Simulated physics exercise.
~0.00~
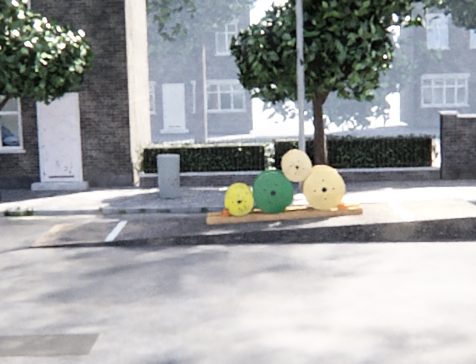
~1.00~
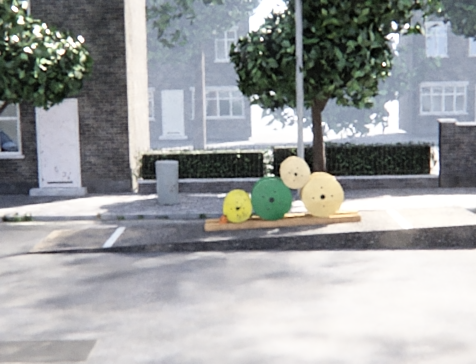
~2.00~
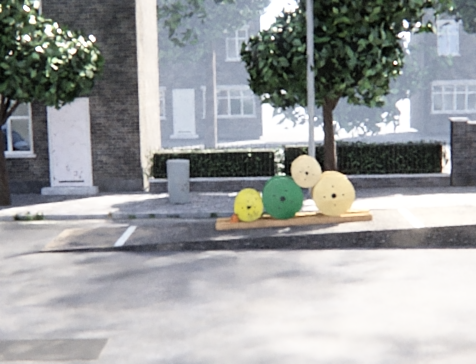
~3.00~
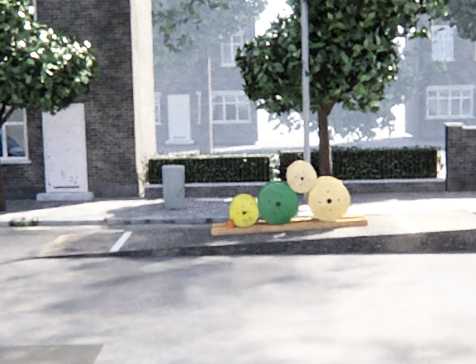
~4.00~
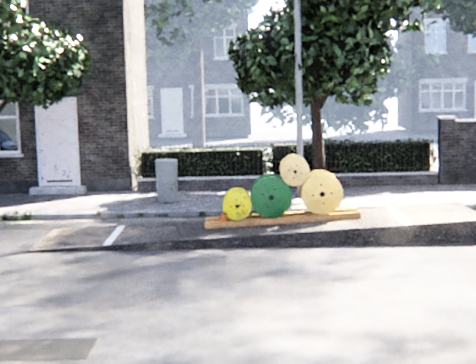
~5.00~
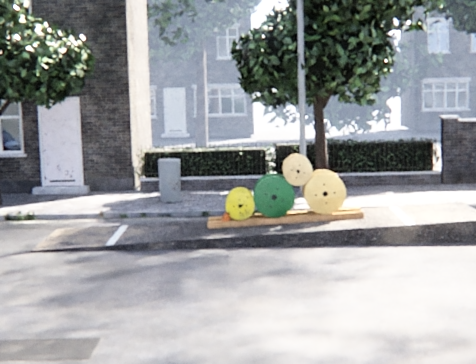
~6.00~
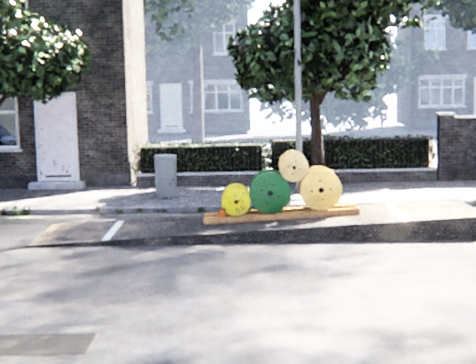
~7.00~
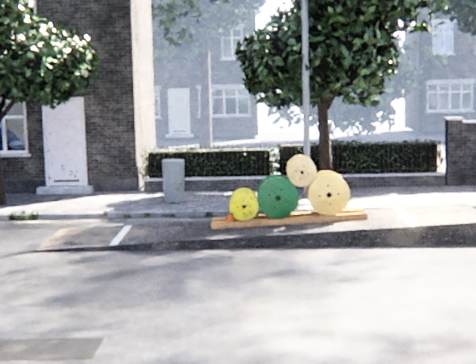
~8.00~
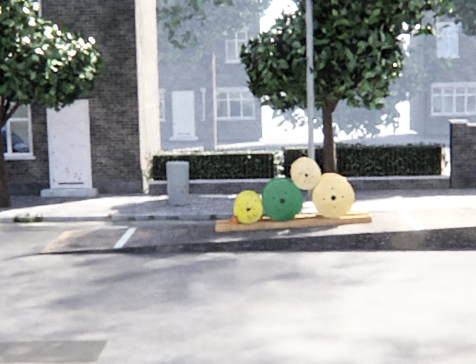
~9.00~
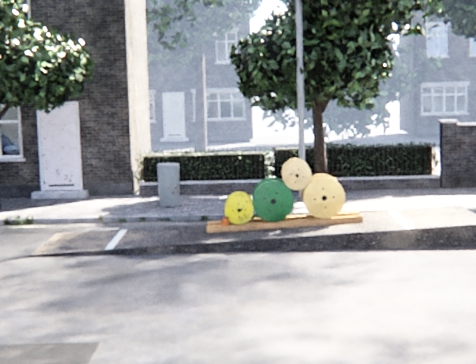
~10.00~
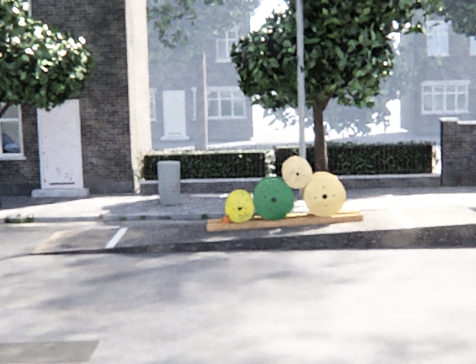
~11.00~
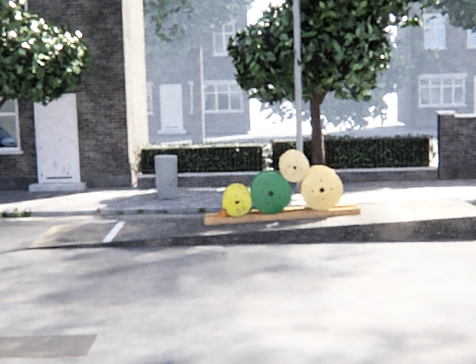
Four round reels, yellow, green and two cream, resting motionless on a wooden base beside a street as the view sways slightly.
